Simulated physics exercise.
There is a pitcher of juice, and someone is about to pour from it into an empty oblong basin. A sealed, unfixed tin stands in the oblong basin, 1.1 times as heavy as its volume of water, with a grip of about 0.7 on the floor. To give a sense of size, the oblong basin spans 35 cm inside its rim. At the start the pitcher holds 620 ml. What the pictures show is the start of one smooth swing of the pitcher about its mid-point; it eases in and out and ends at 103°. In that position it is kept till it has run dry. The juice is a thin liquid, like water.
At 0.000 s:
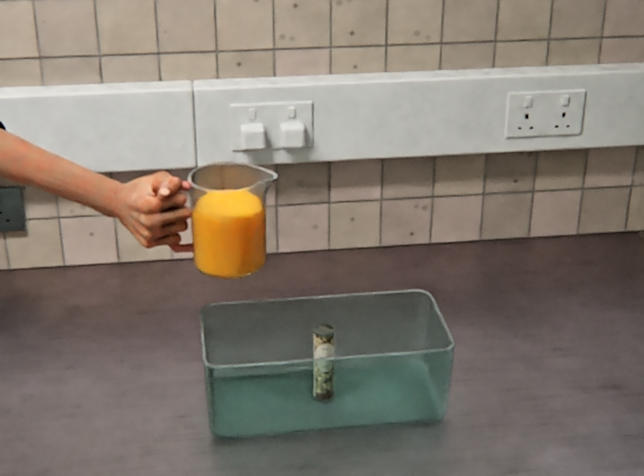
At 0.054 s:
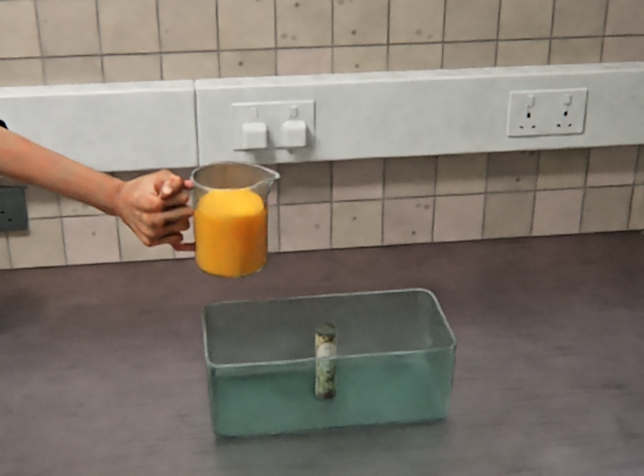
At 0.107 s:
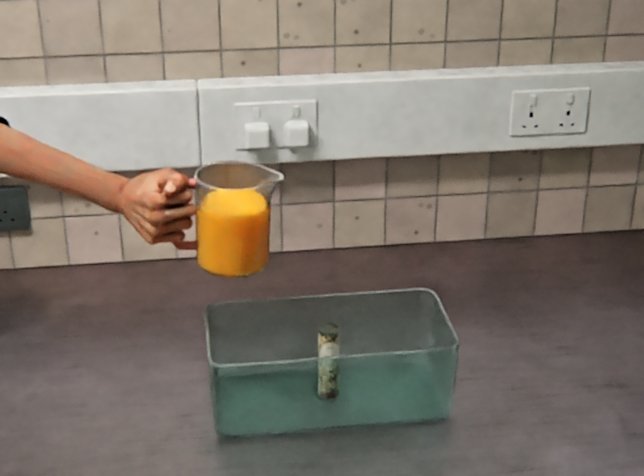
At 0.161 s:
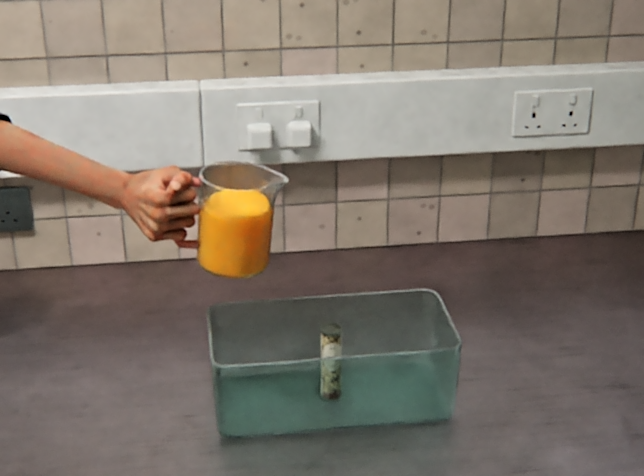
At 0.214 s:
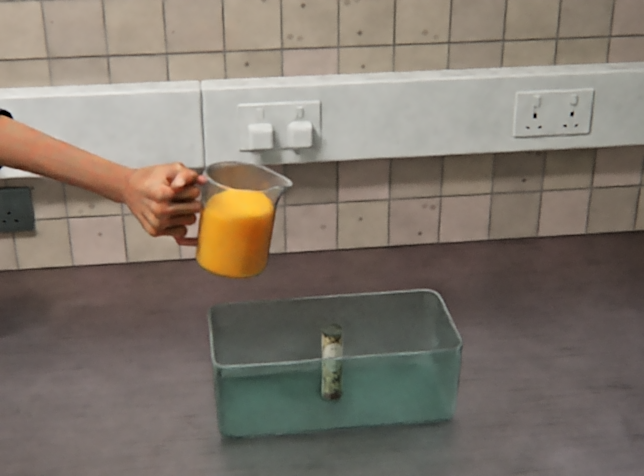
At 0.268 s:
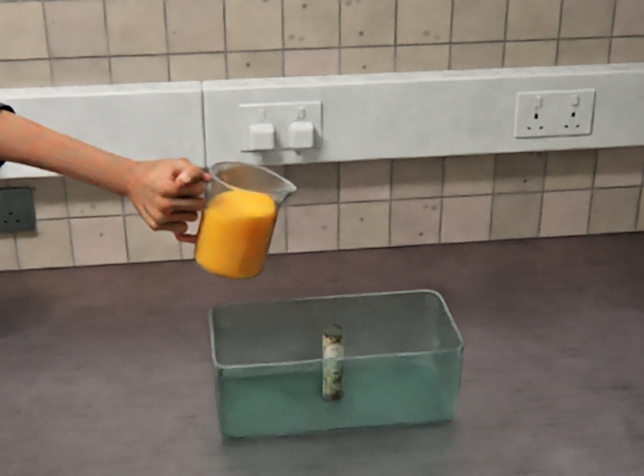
A hand held a clear pitcher of orange juice above a glassy oblong basin with a small tin standing inside, then smoothly tilted the pitcher slightly to the right.
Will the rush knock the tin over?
Looks like it will stay erect.
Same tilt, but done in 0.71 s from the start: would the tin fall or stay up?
The tin stays on its base.
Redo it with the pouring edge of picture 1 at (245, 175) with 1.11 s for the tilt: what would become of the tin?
Then it tips over.
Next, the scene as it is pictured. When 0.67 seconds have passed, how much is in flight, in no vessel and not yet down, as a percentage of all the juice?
Roughly 10 percent.
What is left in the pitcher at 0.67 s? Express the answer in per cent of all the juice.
90 %.
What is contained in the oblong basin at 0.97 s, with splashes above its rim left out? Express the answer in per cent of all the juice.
I'd say roughly 34 in a hundred of it.
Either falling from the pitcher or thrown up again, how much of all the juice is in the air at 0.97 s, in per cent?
Estimate: Around 28 per cent.
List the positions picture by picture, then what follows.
In the first frame, it leans 0°; its right rim is at (277, 175); the juice meets the walls at (192, 204) and (263, 200); the oblong basin's rim runs from (203, 336) to (442, 319); the tin's top is at (324, 332).
In the second frame, it leans 1°; its right rim is at (280, 175); the juice meets the walls at (194, 203) and (265, 199).
In the third frame, it leans 2°; its right rim is at (283, 176); the juice meets the walls at (197, 203) and (268, 199).
In the fourth frame, it leans 5°; its right rim is at (288, 179); the juice meets the walls at (201, 203) and (271, 200).
In the fifth frame, it leans 9°; its right rim is at (292, 182); the juice meets the walls at (203, 204) and (273, 200).
In the sixth frame, it leans 14°; its right rim is at (296, 187); the juice meets the walls at (204, 206) and (277, 201).
After 0.67 s the tilt is 68° and 91 per cent is still to pour; the tin stands where it began.
After 0.97 s the tilt is 99° and 38 per cent is still to pour; the tin stands where it began.
After 1.27 s the tilt is 103° and 5 per cent is still to pour; the tin stands where it began.
After 1.61 s the tilt is 103° and 0 per cent is still to pour; the tin stands where it began.
In the end the tin stands where it began.
